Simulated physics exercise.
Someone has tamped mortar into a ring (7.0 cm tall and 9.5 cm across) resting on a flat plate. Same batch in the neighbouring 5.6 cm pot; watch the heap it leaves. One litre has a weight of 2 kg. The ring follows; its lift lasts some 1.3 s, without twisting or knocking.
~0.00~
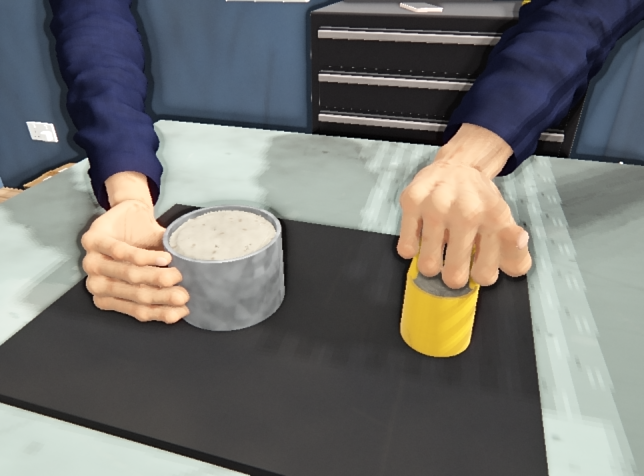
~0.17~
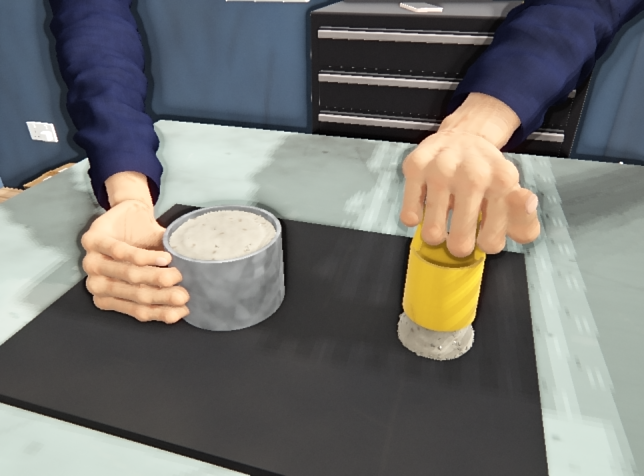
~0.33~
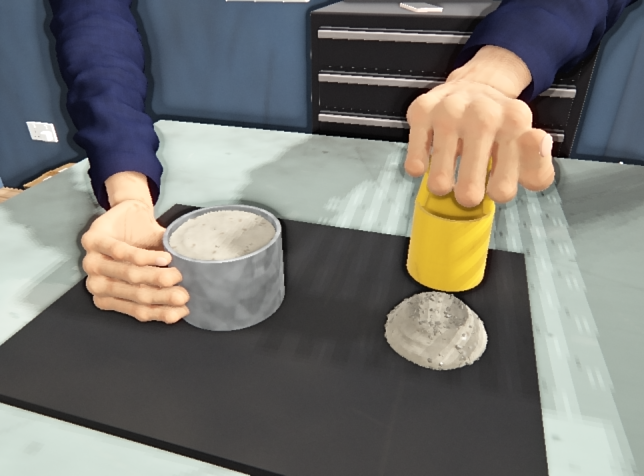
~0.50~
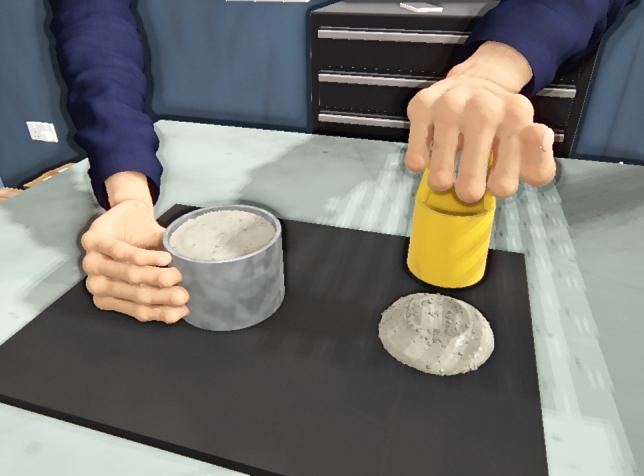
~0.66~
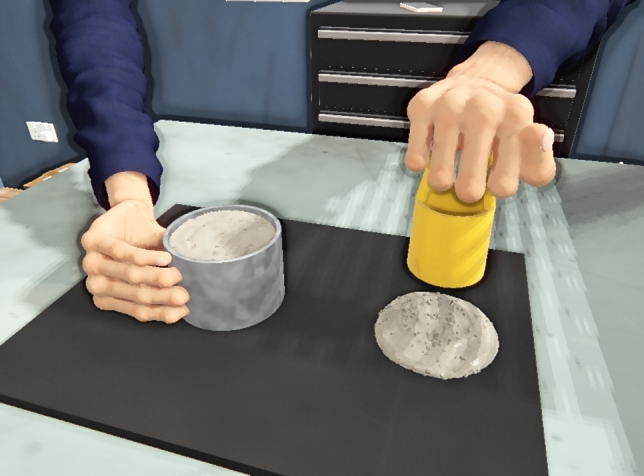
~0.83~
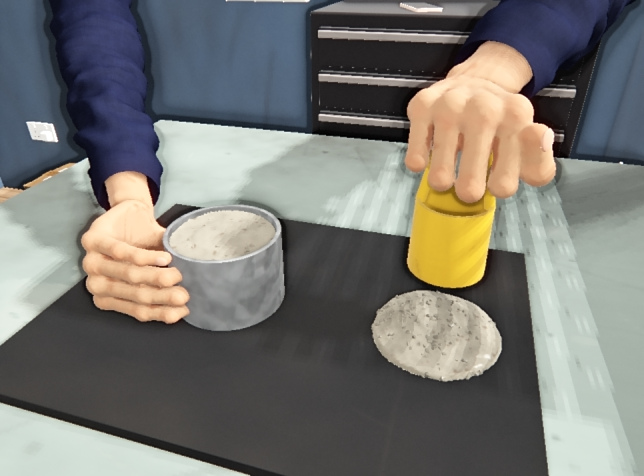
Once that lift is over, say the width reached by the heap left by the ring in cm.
Estimate: Roughly 23.0 cm.
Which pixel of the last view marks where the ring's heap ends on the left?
(103, 320).
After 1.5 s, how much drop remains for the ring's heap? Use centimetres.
Roughly 1.5 cm further.
By 1.2 s, the ring is up 2.0 cm; the mortar has come down 0.8 cm to 6.2 cm and is 12 cm wide.
By 1.5 s, the ring is up 4.5 cm; the mortar has come down 3.7 cm to 3.3 cm and is 17 cm wide.
By 1.8 s, the ring is up 7.1 cm; the mortar has come down 4.5 cm to 2.5 cm and is 19 cm wide.
By 2.2 s, the ring is clear; the mortar has come down 4.7 cm to 2.3 cm and is 21 cm wide.
By 4.7 s, at rest, the ring is clear; the mortar has come down 5.0 cm to 2.0 cm and is 23 cm wide.
